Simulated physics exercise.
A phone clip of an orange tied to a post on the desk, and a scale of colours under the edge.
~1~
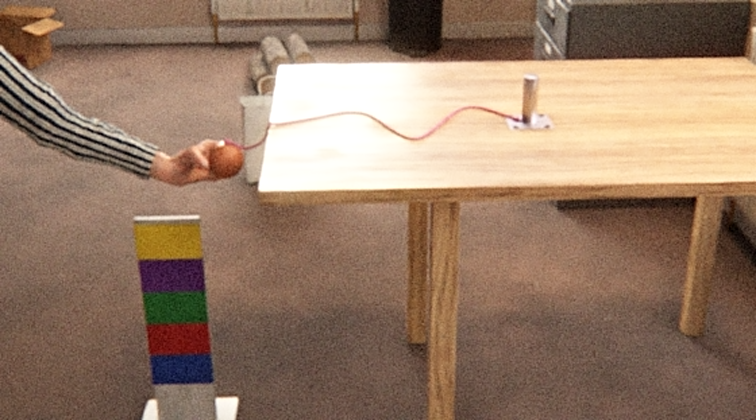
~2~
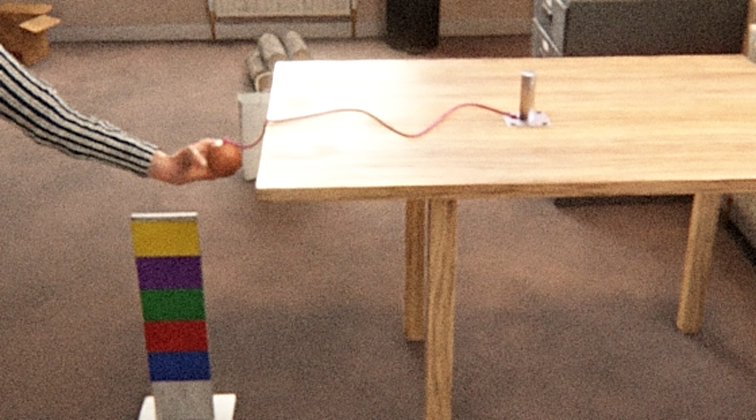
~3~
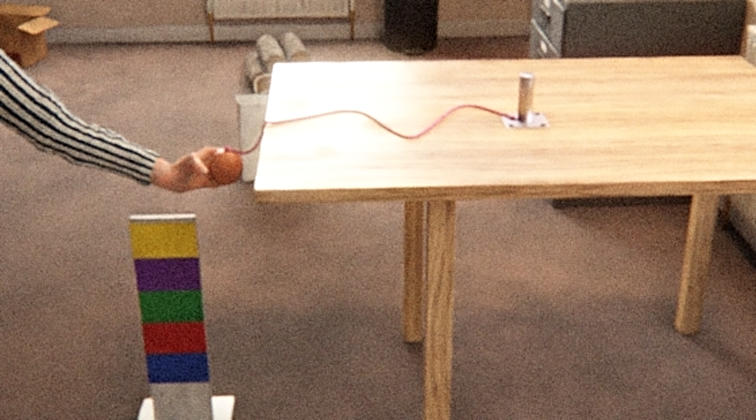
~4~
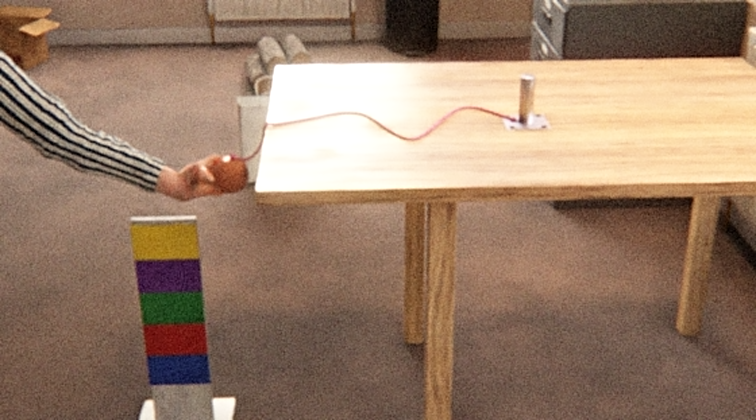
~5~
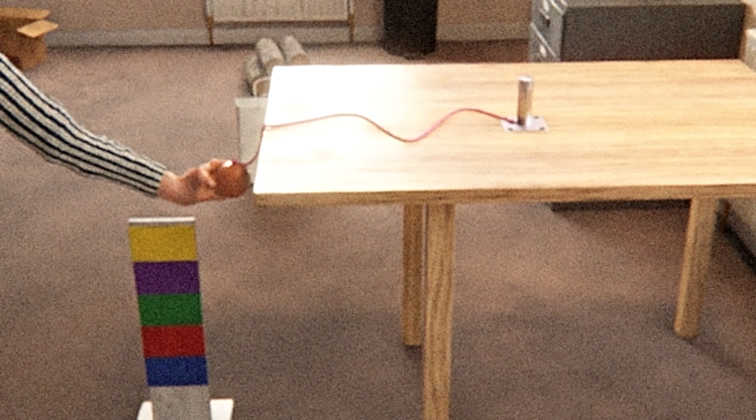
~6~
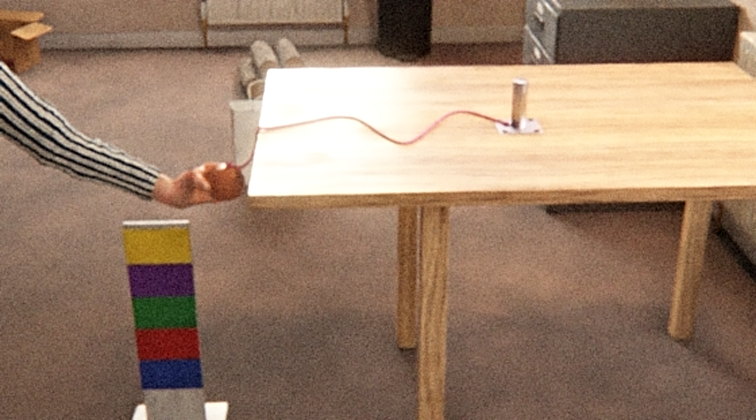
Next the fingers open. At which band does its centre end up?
Its middle rests at the green band.
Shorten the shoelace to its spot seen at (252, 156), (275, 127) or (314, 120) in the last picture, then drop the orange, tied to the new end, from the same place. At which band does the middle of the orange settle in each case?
One after the other, purple; yellow; above them all.
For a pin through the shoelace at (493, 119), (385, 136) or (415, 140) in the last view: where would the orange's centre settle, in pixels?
Near (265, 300), (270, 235) and (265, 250).
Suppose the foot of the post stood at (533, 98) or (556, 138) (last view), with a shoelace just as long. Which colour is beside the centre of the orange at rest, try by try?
Try by try: Purple; purple.
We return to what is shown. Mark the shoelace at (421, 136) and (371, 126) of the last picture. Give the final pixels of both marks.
The first at (357, 126), the second at (273, 126).
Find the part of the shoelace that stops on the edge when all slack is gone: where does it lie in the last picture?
That spot is around (362, 121).
Soon after, orange near (239, 309); level with green.
Then, orange near (293, 297); level with green.
Further on, orange near (261, 301); level with green.
At rest, orange near (266, 301); level with green. The green one.
